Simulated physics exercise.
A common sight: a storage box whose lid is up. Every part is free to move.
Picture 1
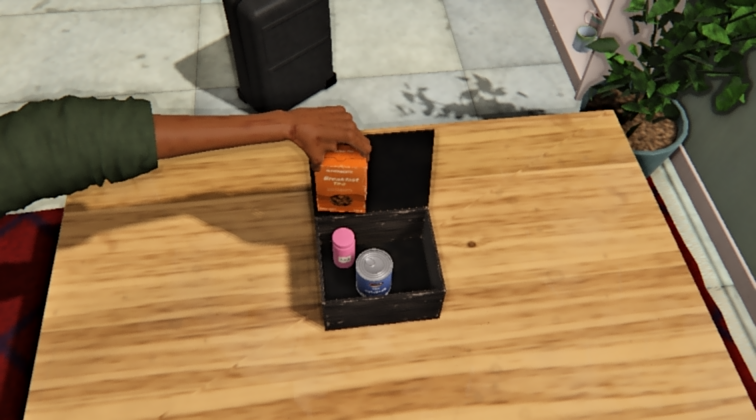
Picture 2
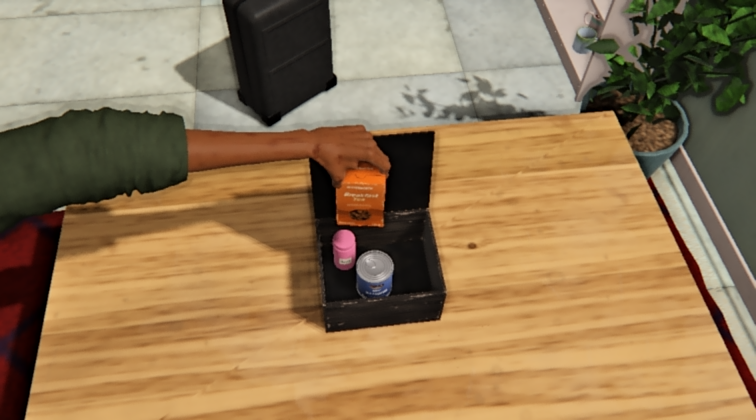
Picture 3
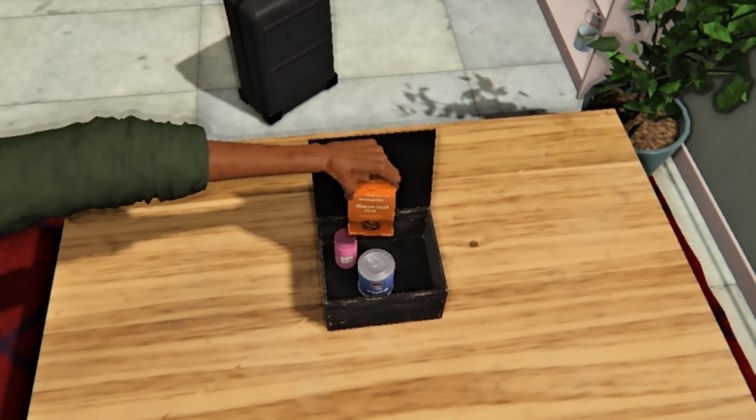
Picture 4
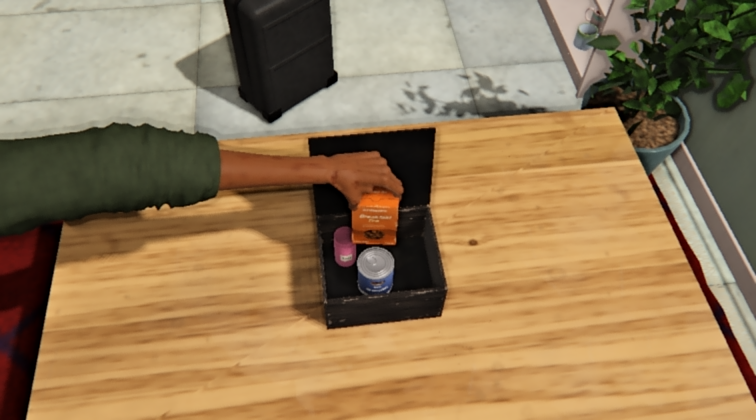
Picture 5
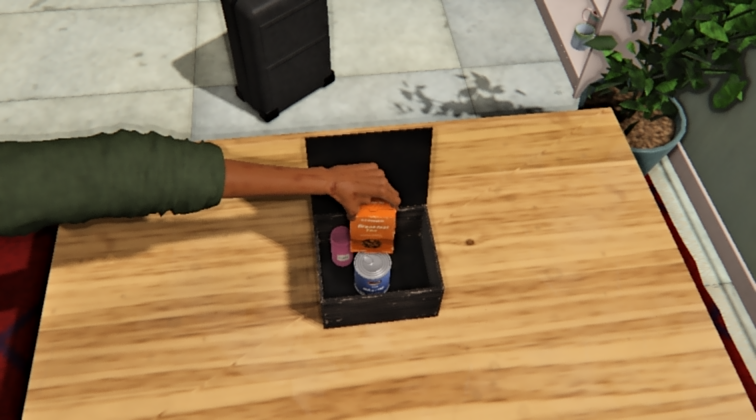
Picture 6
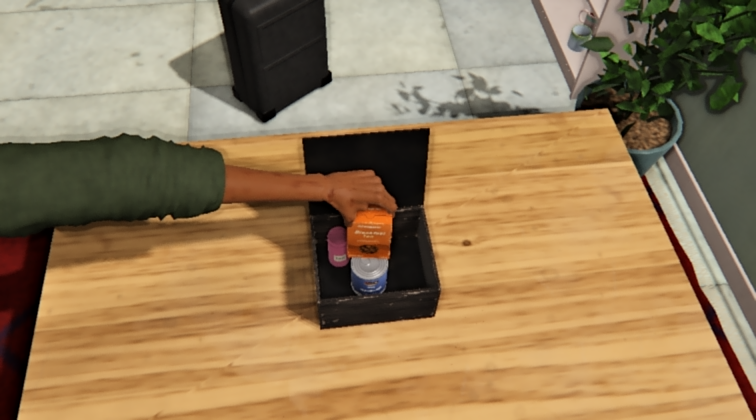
On a wooden table, a hand lowering an orange packet into an open black box beside a pink shaker and a silver-topped blue can.
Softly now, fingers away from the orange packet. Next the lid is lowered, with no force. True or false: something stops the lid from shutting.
True.
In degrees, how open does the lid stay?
Near 50° up from the rim.
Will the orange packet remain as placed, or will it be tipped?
Looking at the last picture, it sits at an angle.
Then, 1.00 s on from there, lid starting down; orange packet turned 46° from how it was put near (394, 223).
Then, 1.90 s on from there, lid 70° above the rim; orange packet turned 47° from how it was put near (401, 228).
In the end, lid 52° above the rim; toppled in the box, orange packet; the other 2 unmoved. At the end, from the last picture's camera, orange packet near (404, 233).
